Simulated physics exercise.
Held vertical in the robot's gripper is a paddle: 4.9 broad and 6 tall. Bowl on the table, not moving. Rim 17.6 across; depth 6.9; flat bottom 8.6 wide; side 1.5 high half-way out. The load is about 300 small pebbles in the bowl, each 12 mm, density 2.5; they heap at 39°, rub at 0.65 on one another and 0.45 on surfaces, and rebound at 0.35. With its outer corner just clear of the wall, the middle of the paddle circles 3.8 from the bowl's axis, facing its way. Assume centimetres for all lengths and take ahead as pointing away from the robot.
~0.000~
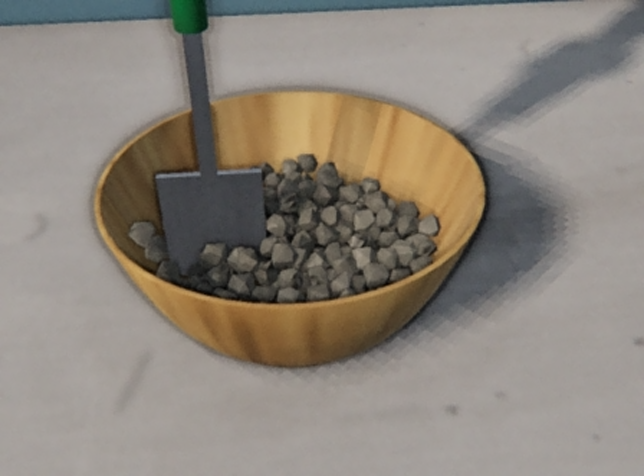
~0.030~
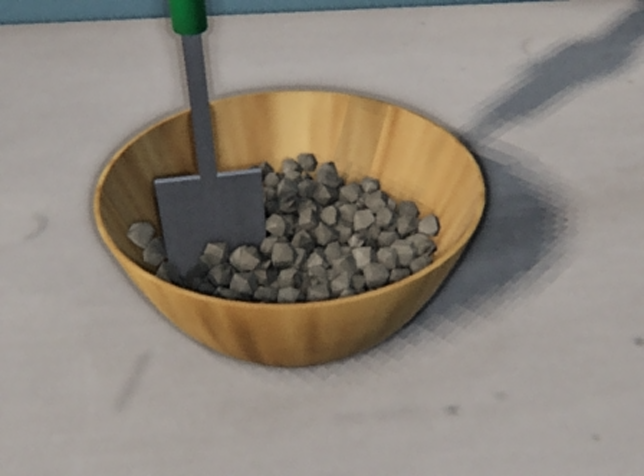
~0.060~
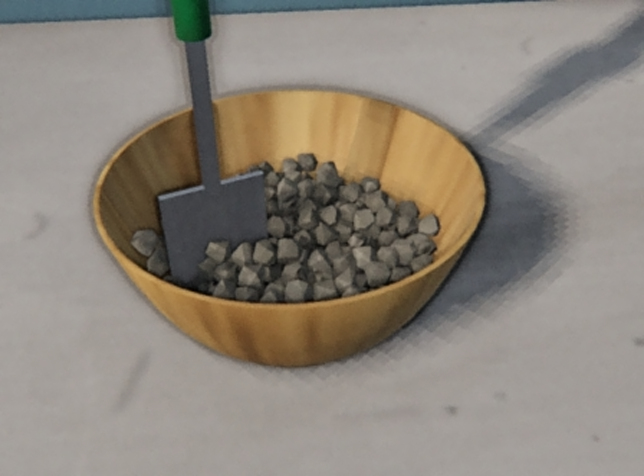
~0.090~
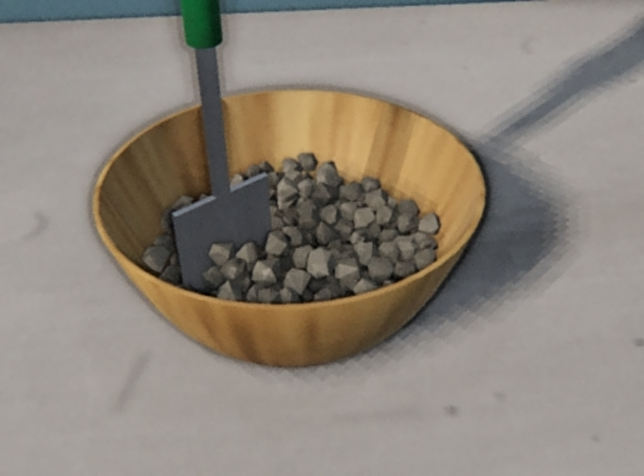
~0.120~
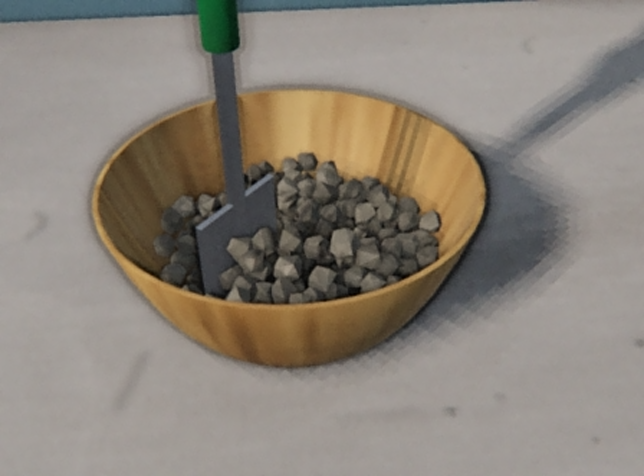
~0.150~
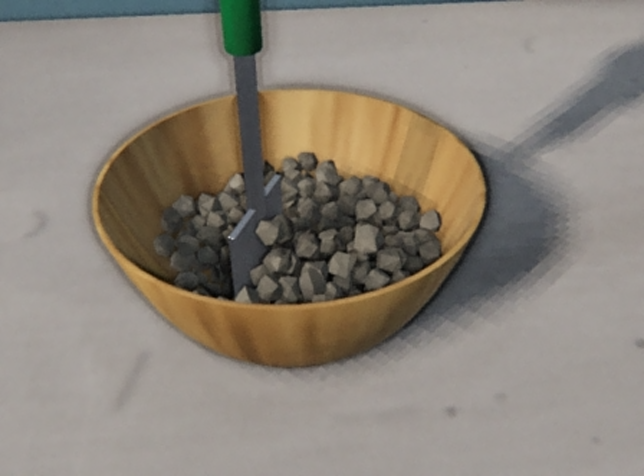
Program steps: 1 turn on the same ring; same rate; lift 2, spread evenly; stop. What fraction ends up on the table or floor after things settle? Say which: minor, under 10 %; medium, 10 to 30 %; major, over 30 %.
That would be a minor share.
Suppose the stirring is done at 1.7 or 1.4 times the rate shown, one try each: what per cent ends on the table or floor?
Roughly 20 and 20 per cent.
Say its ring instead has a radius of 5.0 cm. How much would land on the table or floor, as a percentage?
Close to 0 in a hundred then.
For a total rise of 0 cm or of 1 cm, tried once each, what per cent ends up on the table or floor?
Near 10 in a hundred, then near 5 in a hundred.
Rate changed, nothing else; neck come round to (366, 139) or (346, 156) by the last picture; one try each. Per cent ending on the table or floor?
So, roughly 30 percent the first time and 25 percent the second.
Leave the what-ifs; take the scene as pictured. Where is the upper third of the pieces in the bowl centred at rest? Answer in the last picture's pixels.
Close to (230, 263).
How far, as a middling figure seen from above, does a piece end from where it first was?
Around 6 cm.
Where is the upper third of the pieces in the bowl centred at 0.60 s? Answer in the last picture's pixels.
Near (212, 169).
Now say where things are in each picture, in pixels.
Paddle neck at (205, 145), 0° round; upper third of the load around (299, 227), from x 145 to 430, top at y 165; 303 in the bowl, in the first frame.
Paddle neck at (205, 147), 6° round; upper third of the load around (300, 234), from x 140 to 430, top at y 165, in the second frame.
Paddle neck at (209, 156), 20° round; upper third of the load around (291, 242), from x 145 to 430, top at y 160, in the third frame.
Paddle neck at (218, 164), 35° round; upper third of the load around (291, 249), from x 155 to 430, top at y 160, in the fourth frame.
Paddle neck at (234, 171), 50° round; upper third of the load around (296, 248), from x 165 to 430, top at y 160, in the fifth frame.
Paddle neck at (254, 175), 66° round; upper third of the load around (310, 246), from x 165 to 430, top at y 160; 303 in the bowl, in the sixth frame.
By 0.38 s, 179° round, highest piece 10 above the table; 302 in the bowl, 1 in flight or on the tool.
By 0.60 s, 293° round, highest piece 9 above the table; 292 in the bowl, 8 on the table or floor, 3 in flight or on the tool.
By 0.91 s, 0° round, highest piece 7 above the table; 285 in the bowl, 18 on the table or floor.
By 1.61 s, 0° round, highest piece 7 above the table; 285 in the bowl, 18 on the table or floor.
Final count, 285 in the bowl, 18 on the table or floor. That is 6 % on the table or floor.
